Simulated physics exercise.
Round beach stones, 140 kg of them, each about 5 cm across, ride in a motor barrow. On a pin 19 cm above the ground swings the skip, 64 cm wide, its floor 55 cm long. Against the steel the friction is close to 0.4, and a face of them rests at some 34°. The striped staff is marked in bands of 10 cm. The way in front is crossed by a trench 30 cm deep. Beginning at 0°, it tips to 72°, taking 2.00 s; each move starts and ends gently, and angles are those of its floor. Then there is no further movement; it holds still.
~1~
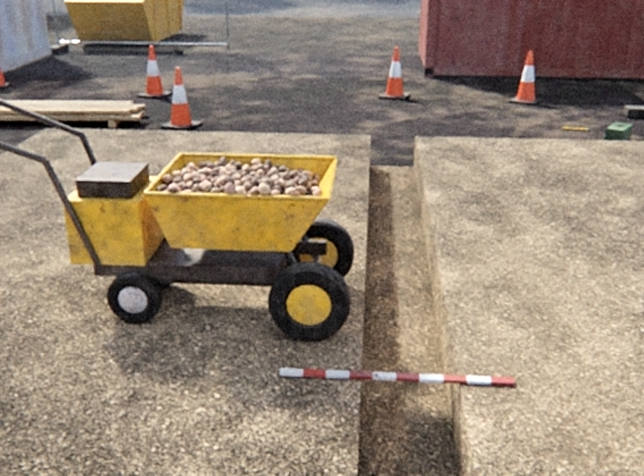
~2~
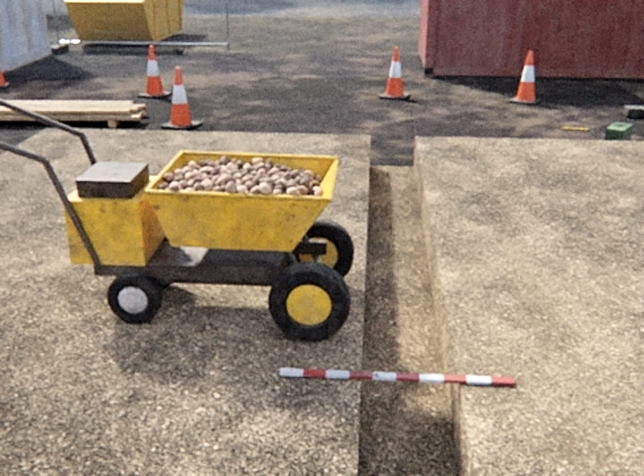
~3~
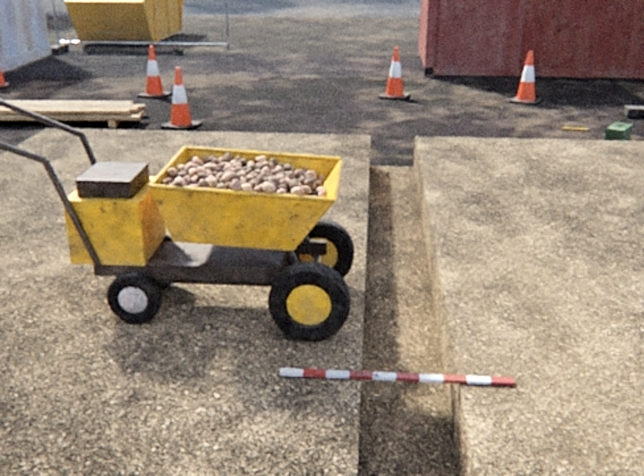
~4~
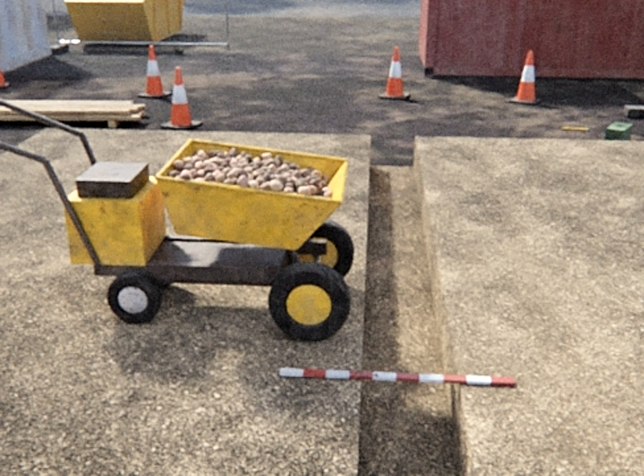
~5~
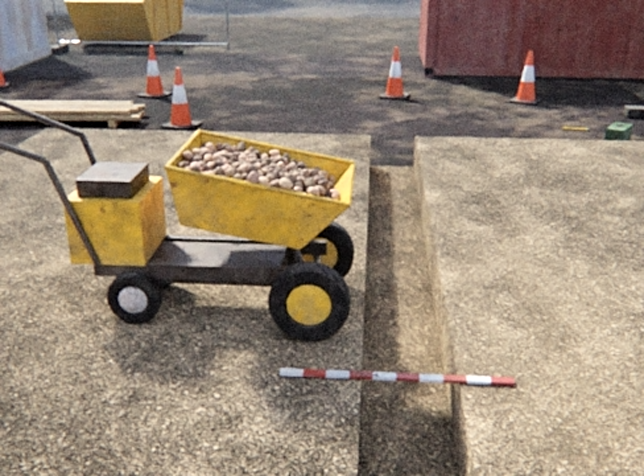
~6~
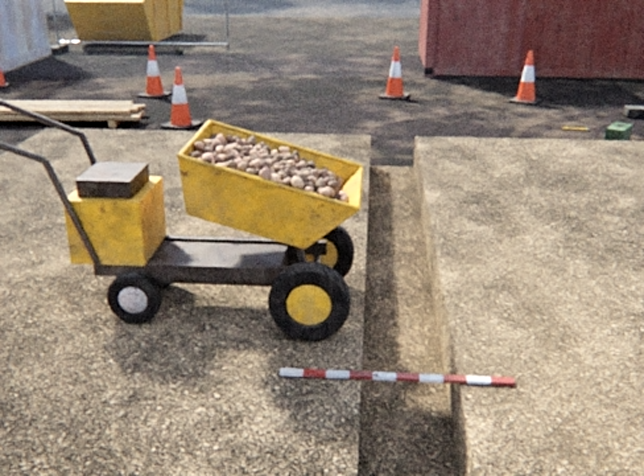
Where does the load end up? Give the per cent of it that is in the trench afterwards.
Some 48 per cent of it.
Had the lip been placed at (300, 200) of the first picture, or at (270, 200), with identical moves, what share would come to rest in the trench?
From the first place around 75 per cent, from the other around 100.
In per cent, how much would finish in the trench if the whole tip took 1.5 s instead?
My guess is near 40 percent.
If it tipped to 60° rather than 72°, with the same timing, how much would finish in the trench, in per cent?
I'd guess some 45 in a hundred.
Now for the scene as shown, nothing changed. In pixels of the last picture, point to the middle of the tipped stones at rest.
I'd put it close to (457, 310).
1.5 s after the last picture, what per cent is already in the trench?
At that moment: Approx. 20 %.
Then, 0.9 s after the last picture the floor is at 61°, 94 % in the skip, 5 % in the trench, 1 % past the trench; the foremost stones are at (466, 302).
Then, 1.5 s after the last picture the floor is at 72°, 36 % in the skip, 18 % in the trench, 46 % past the trench; the foremost stones are at (576, 313).
Then, 1.9 s after the last picture the floor is at 72°, 17 % in the skip, 28 % in the trench, 55 % past the trench; the foremost stones are at (618, 303).
Then, 3.8 s after the last picture the floor is at 72°, 0 % in the skip, 48 % in the trench, 52 % past the trench; the foremost stones are at (631, 297).
